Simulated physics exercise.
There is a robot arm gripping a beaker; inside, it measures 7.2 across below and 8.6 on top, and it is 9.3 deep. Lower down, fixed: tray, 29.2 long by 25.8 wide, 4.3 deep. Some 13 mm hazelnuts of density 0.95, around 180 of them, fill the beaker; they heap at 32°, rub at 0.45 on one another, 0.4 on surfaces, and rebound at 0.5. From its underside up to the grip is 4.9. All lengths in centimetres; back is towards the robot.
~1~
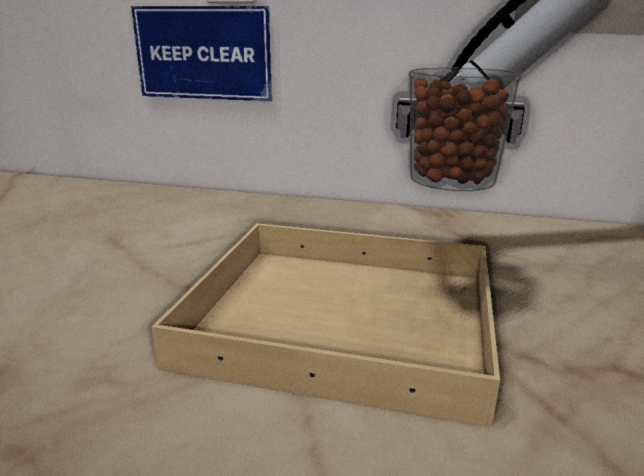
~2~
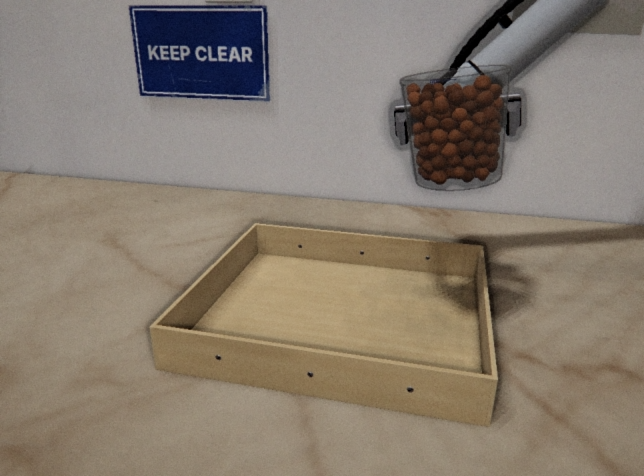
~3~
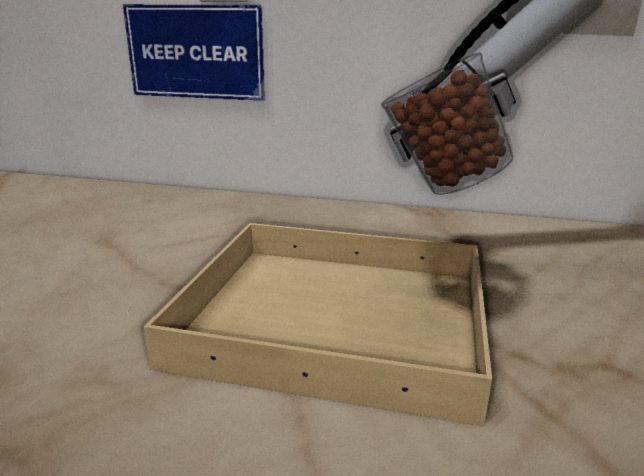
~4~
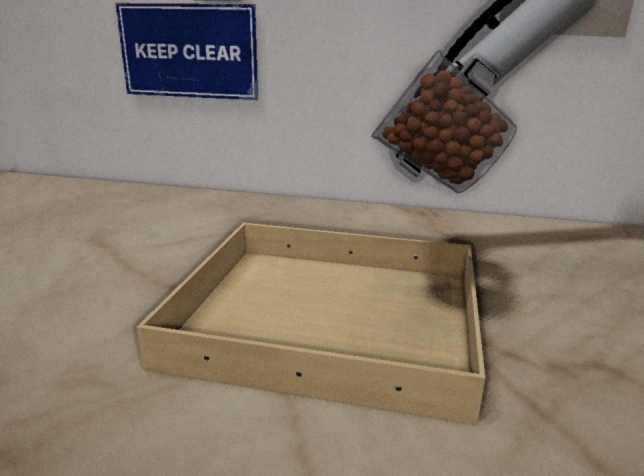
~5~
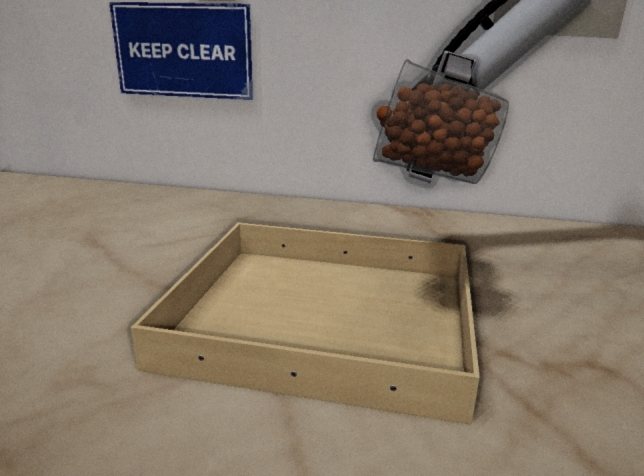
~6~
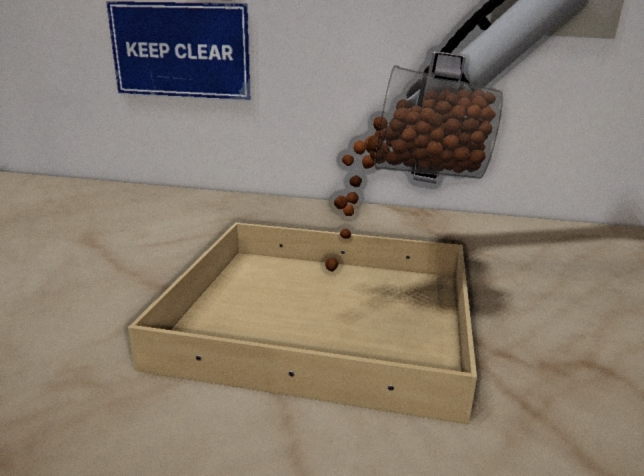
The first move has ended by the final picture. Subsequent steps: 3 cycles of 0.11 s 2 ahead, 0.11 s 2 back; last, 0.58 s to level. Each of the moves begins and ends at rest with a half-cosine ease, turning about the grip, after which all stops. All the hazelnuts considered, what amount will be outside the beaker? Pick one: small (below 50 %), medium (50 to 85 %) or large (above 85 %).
Medium.
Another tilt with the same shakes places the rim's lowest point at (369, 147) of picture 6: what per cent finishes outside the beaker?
About 30 per cent.
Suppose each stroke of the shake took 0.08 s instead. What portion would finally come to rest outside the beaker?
75 %.
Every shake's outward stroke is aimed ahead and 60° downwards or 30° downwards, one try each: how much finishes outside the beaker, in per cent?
You'd get about 40 per cent with the first setting and about 50 per cent with the second.
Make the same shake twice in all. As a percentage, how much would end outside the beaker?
Expected share: About 55 %.
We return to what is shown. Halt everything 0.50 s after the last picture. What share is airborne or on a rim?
10 %.
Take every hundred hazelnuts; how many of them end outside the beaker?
Around 65 in a hundred.
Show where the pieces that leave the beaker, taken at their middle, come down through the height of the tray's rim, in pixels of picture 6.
Centre: About (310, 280).
Then, 0.50 s on, tilted 84° forward, highest piece 21 above the table; 85 in the beaker, 73 in the tray, 18 in flight or on a rim.
Then, 0.99 s on, tilted 33° forward, highest piece 24 above the table; 118 in the tray, 58 in the beaker.
Then, 1.44 s on, level, highest piece 22 above the table; 118 in the tray, 58 in the beaker.
Then, 2.49 s on, level, highest piece 22 above the table; 118 in the tray, 58 in the beaker.
In the end, 118 in the tray, 58 in the beaker. That is 67 % outside the beaker.
